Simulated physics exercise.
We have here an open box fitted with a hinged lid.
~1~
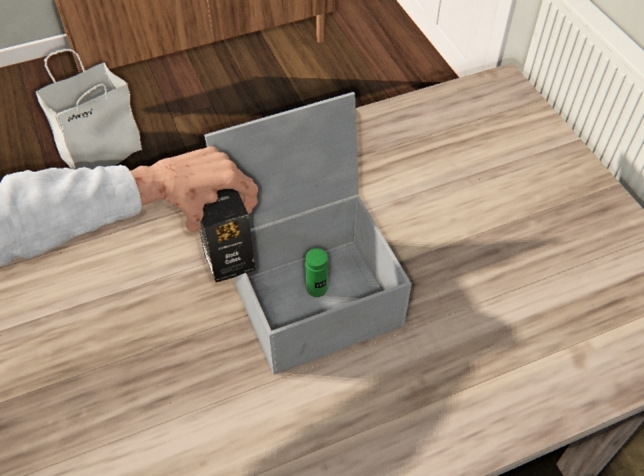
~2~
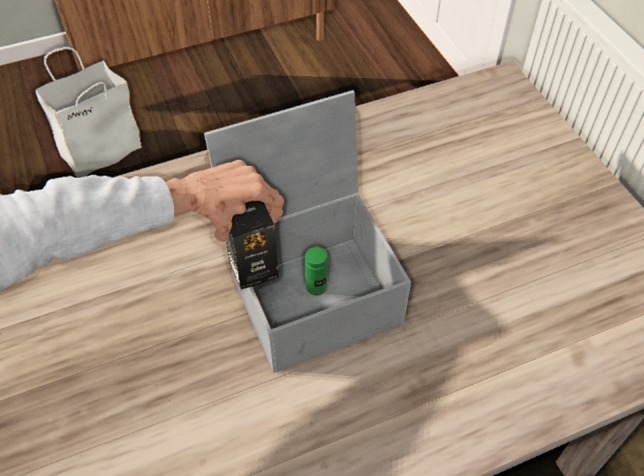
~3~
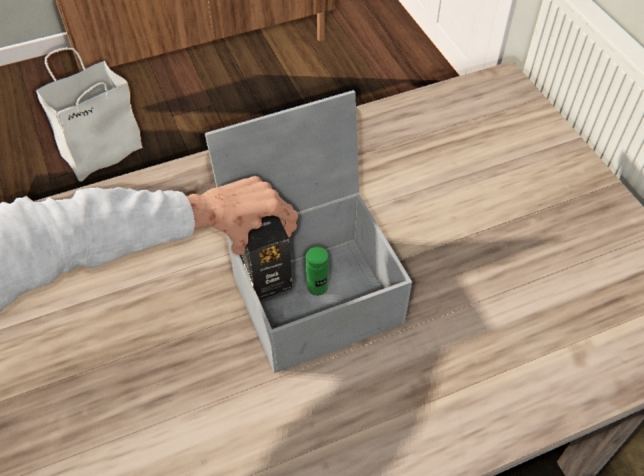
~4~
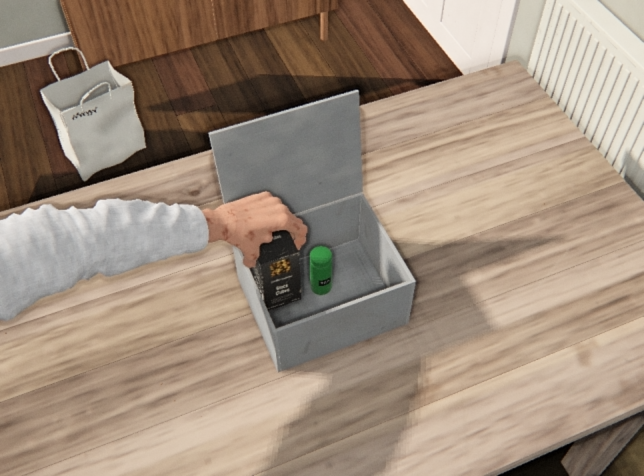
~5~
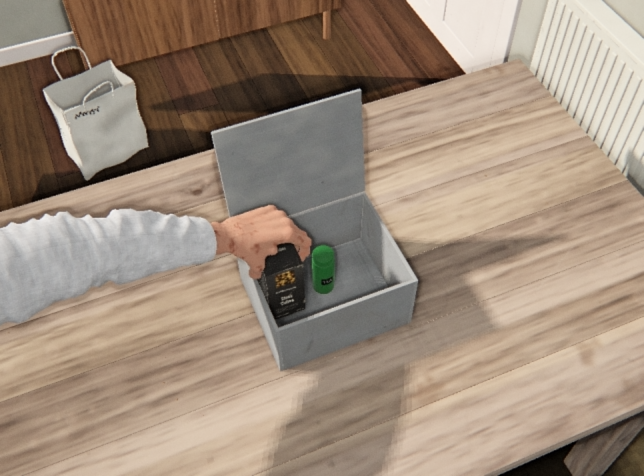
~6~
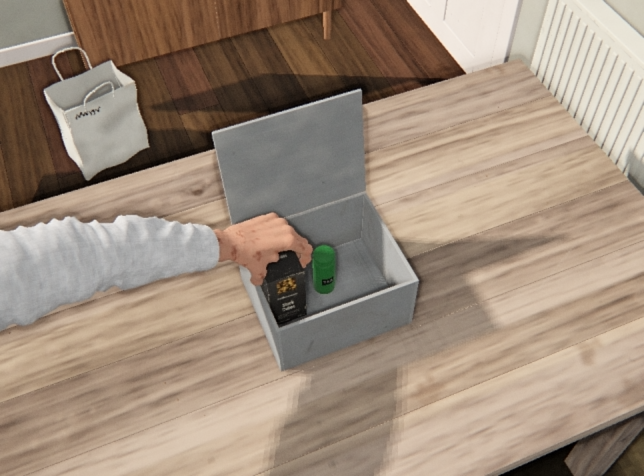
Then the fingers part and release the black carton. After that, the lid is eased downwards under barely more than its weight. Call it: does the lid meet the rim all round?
No, the lid is held open.
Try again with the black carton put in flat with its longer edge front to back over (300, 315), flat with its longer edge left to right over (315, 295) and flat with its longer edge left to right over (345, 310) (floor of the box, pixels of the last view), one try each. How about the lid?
Lid, in order: Fully down, held open, fully down.
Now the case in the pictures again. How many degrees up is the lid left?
Around 10 degrees.
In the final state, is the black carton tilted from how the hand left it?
In the end, the black carton keeps its orientation.
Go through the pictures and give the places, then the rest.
Coming down; black carton (225, 235); green shaker (317, 273), in the first frame.
Coming down; black carton (251, 244); green shaker (317, 272), in the second frame.
Coming down; black carton (266, 257); green shaker (317, 272), in the third frame.
Coming down; black carton (275, 269); green shaker (321, 271), in the fourth frame.
Coming down; black carton (280, 280); green shaker (323, 270), in the fifth frame.
In place under the hand; black carton (282, 286); green shaker (324, 270), in the sixth frame.
Then, 1.20 s later than the last frame, lid starting down.
Then, 1.60 s later than the last frame, lid 58° above the rim.
Then, 2.00 s later than the last frame, lid 21° above the rim.
When it is over, lid 11° above the rim; both as before. End places, in pixels of the last picture, black carton near (282, 286).
